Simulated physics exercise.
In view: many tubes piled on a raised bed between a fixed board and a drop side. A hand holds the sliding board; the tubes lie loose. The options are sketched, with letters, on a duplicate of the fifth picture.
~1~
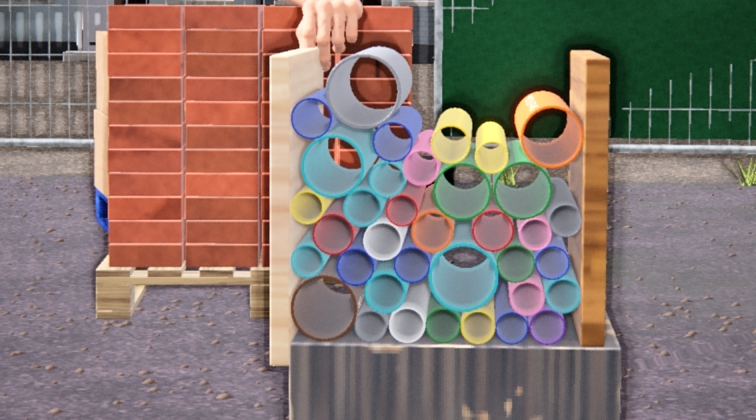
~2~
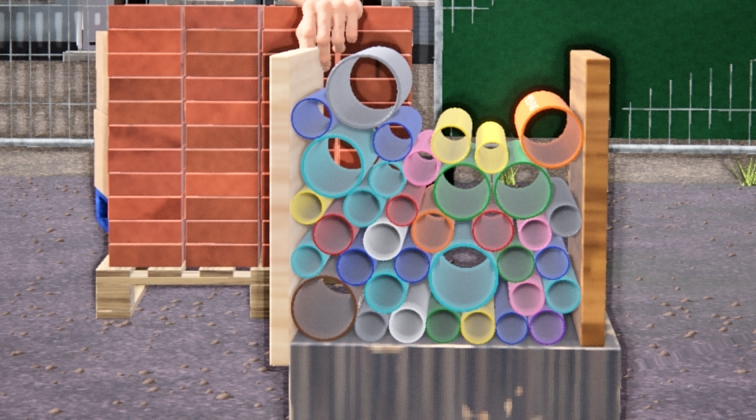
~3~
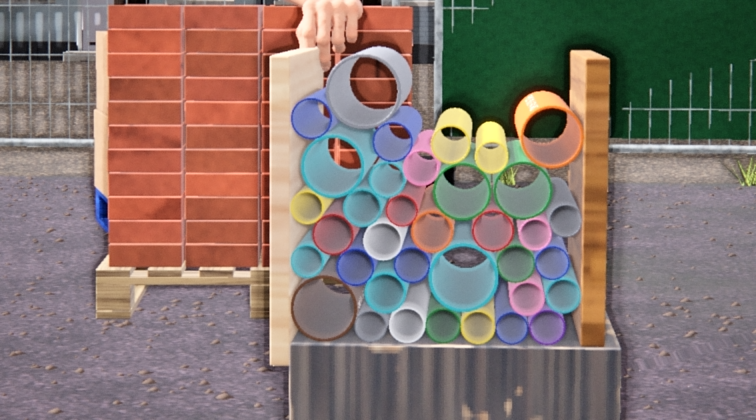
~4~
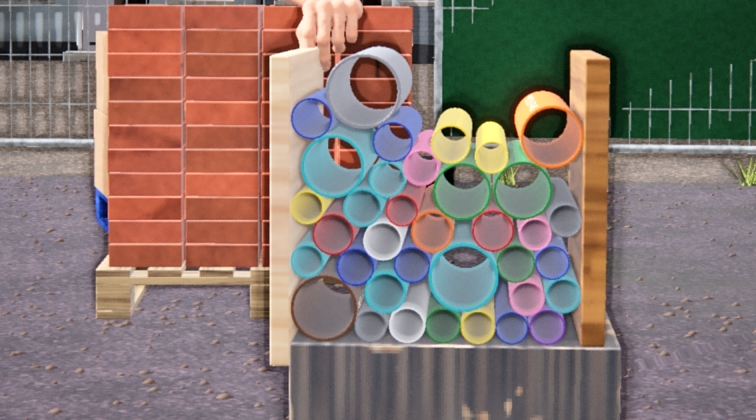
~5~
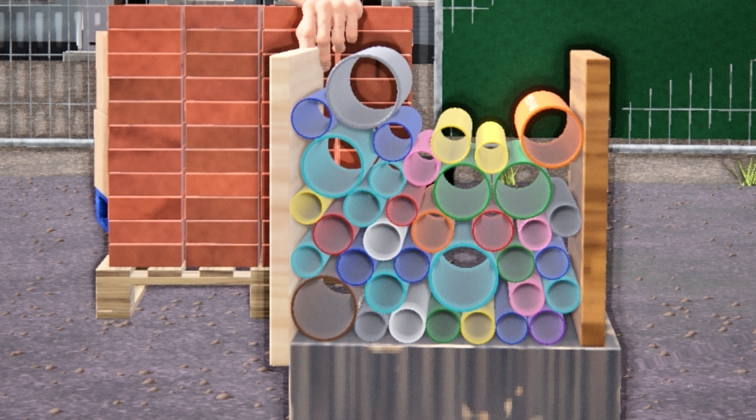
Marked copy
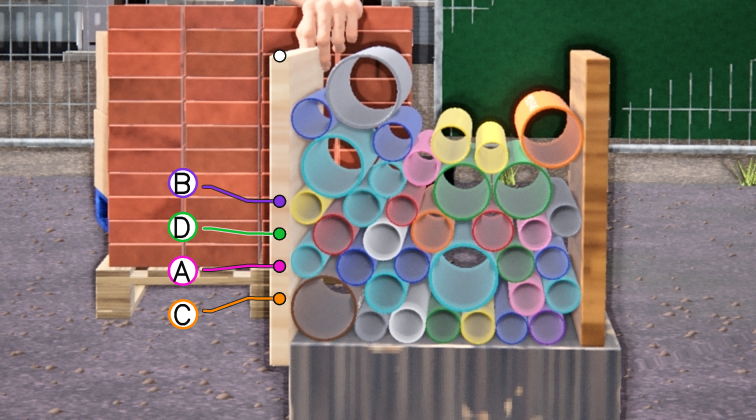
A heap of loose, colourful tubes sits between two upright wooden boards on a grey base, seen straight on from the front in a paved yard with a fence and green panel behind. Grey and blue tubes top the left side, orange the right, brown the lower left, beside red bricks on a pallet. A hand stays at the left board's top, and neither tubes nor camera visibly moves.
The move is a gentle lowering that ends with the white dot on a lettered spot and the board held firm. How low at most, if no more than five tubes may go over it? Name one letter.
At most to A.
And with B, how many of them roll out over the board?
It comes to one.
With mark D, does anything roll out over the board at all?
Yes.
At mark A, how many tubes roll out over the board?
At A the number is four.
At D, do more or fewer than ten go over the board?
It loses fewer than ten.
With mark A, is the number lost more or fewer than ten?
It loses fewer than ten.
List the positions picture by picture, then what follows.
In the first frame, side board (299, 192); a brown tube (324, 308); a blue tube (512, 328).
In the second frame, a blue tube (512, 328); a blue tube (356, 267).
In the third frame, a blue tube (552, 263); a red tube (493, 231).
In the fourth frame, a red tube (402, 211); a blue tube (393, 142).
In the fifth frame, a grey tube (364, 92); side board (299, 192); a brown tube (324, 308).
On the marked copy, A at (280, 266); B at (280, 201); C at (280, 299); D at (280, 234); the white dot at (280, 56).
Taking A. A third of the way, top of the board (290, 144).
Two thirds of the way, top of the board (290, 243).
When it is over, top of the board (290, 266), four out over the board.
As for the rest, B one out over the board; C more than five out over the board; D one out over the board.
